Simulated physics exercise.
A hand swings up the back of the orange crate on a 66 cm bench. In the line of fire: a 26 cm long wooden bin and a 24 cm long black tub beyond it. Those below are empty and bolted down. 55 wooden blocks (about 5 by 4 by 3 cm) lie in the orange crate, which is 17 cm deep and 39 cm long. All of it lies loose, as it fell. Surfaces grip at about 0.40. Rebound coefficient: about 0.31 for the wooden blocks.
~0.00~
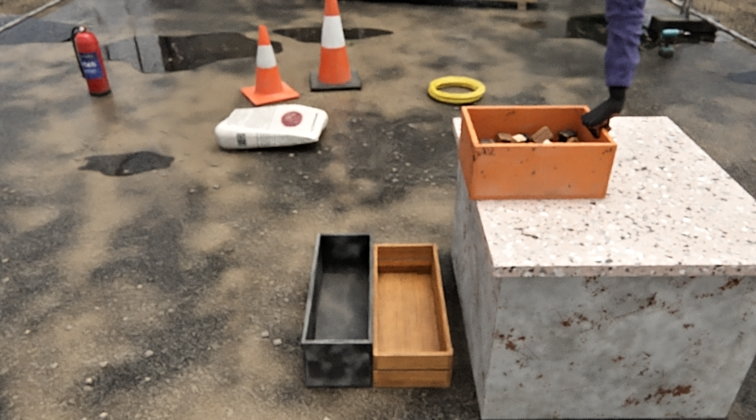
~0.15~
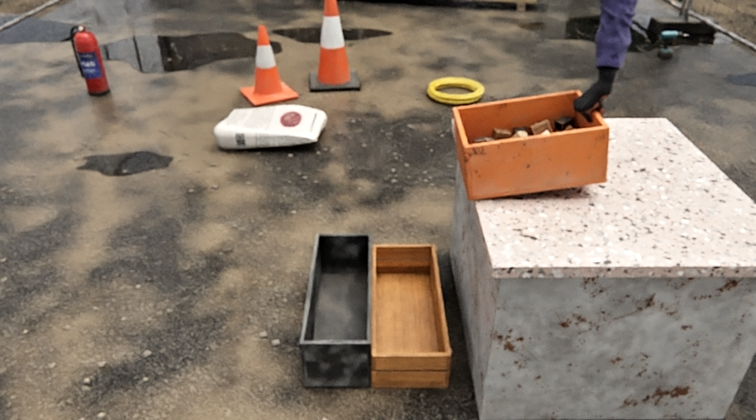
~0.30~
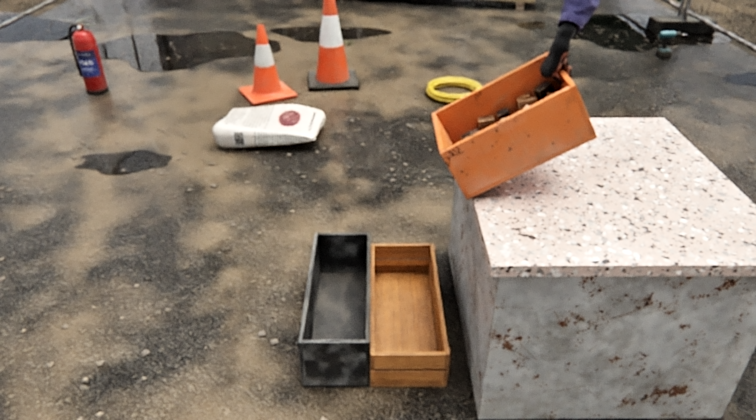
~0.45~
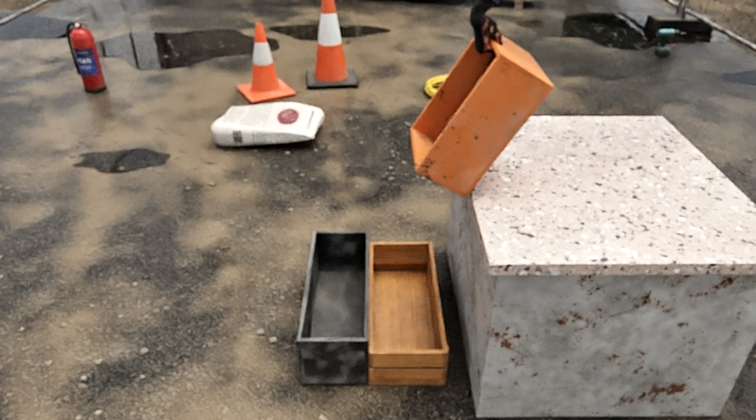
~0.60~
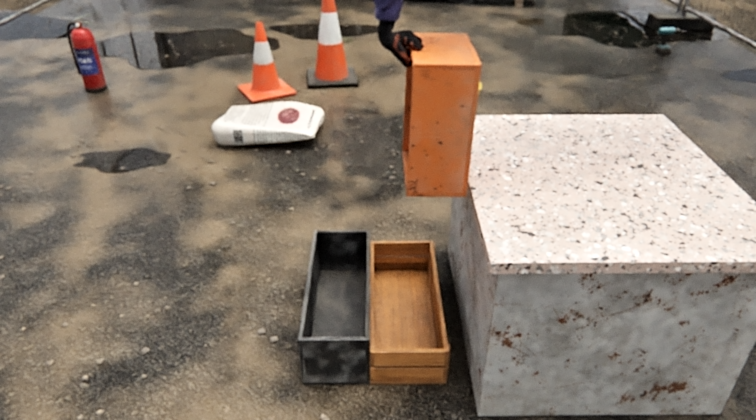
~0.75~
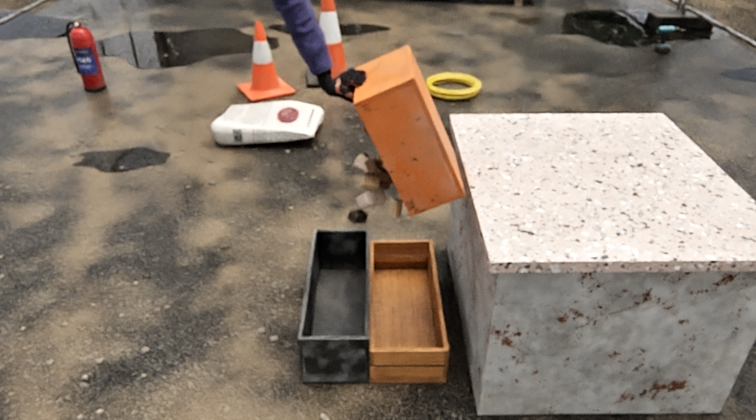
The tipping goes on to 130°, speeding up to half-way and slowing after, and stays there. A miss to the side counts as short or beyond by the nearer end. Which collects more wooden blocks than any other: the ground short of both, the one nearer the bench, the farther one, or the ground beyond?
It is the black tub, the farther one.
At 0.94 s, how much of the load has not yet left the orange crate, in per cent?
About 25 per cent.
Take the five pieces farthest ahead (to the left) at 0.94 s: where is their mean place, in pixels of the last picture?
Around (296, 264).
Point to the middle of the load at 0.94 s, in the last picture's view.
Near (357, 238).
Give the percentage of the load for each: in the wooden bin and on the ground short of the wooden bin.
About 20 and 0 per cent.
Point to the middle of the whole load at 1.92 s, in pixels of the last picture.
Near (344, 317).
After 0.94 s, tilt 130°; 13 still in the orange crate, 12 in the black tub and 30 in the air.
After 1.17 s, tilt 130°; 7 in the wooden bin, 30 in the black tub, 6 on the ground beyond the black tub and 12 in the air.
After 1.50 s, tilt 130°; 10 in the wooden bin, 38 in the black tub and 7 on the ground beyond the black tub.
Final count (at 1.92 s), 10 in the wooden bin, 38 in the black tub and 7 on the ground beyond the black tub.
